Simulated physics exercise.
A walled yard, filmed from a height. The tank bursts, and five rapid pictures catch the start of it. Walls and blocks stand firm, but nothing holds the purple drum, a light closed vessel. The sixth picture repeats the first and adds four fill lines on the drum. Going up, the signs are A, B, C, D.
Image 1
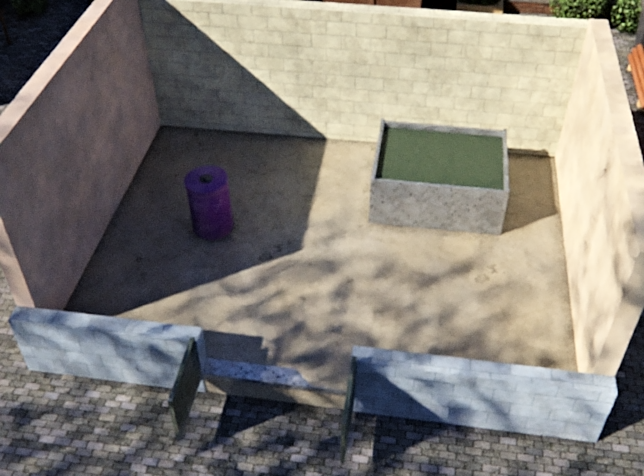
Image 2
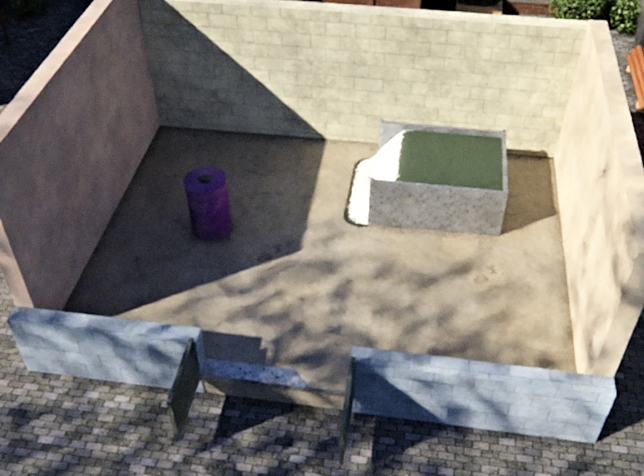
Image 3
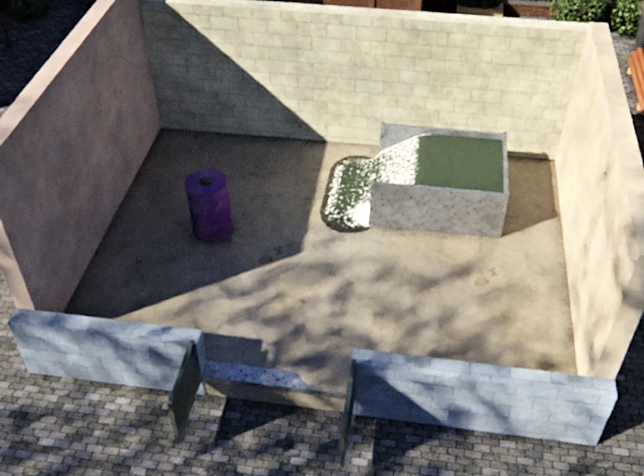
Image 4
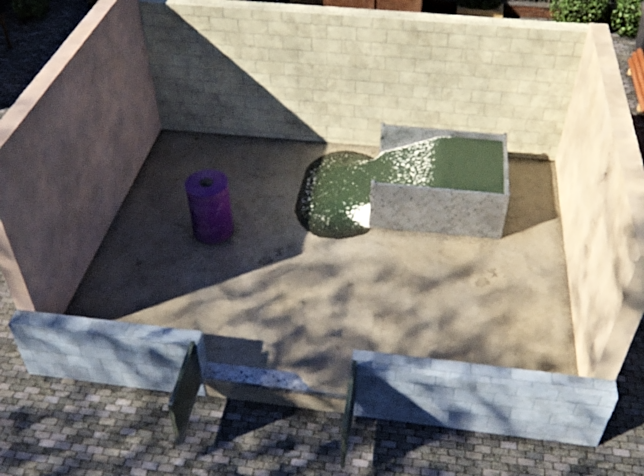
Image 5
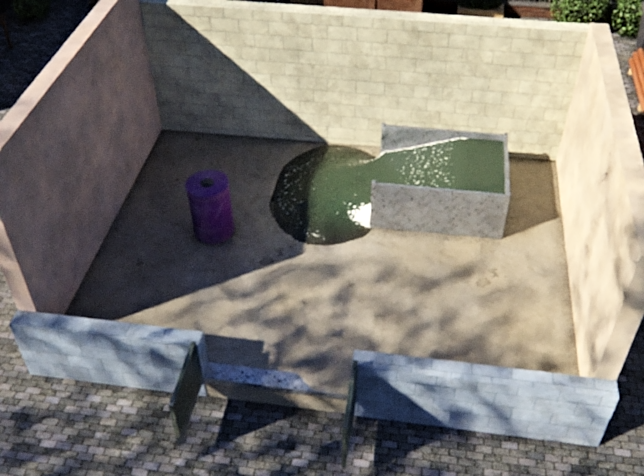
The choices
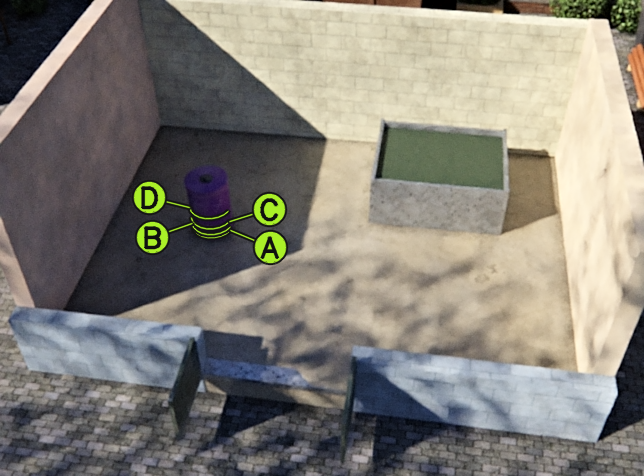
We see a walled yard from above, with a purple drum on the left and a stone tank full of green water; water pours from the tank's left side and spreads across the ground towards the drum.
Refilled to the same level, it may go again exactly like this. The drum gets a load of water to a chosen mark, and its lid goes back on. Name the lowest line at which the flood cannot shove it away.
Mark D just does it.
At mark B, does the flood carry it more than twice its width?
Yes, it does.
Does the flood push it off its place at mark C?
Yes, it does.
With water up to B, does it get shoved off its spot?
Yes, it does.
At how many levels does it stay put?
One.
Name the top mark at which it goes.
C.
In lime, A at (208, 237); B at (207, 234); C at (206, 228); D at (205, 218); from the bottom up A, B, C, D.
Choosing A, it is pushed about 6 times its own width away.
Choosing B, it is pushed about 4 times its own width away.
Choosing C, it is pushed about its own width away.
Choosing D, it does not move.
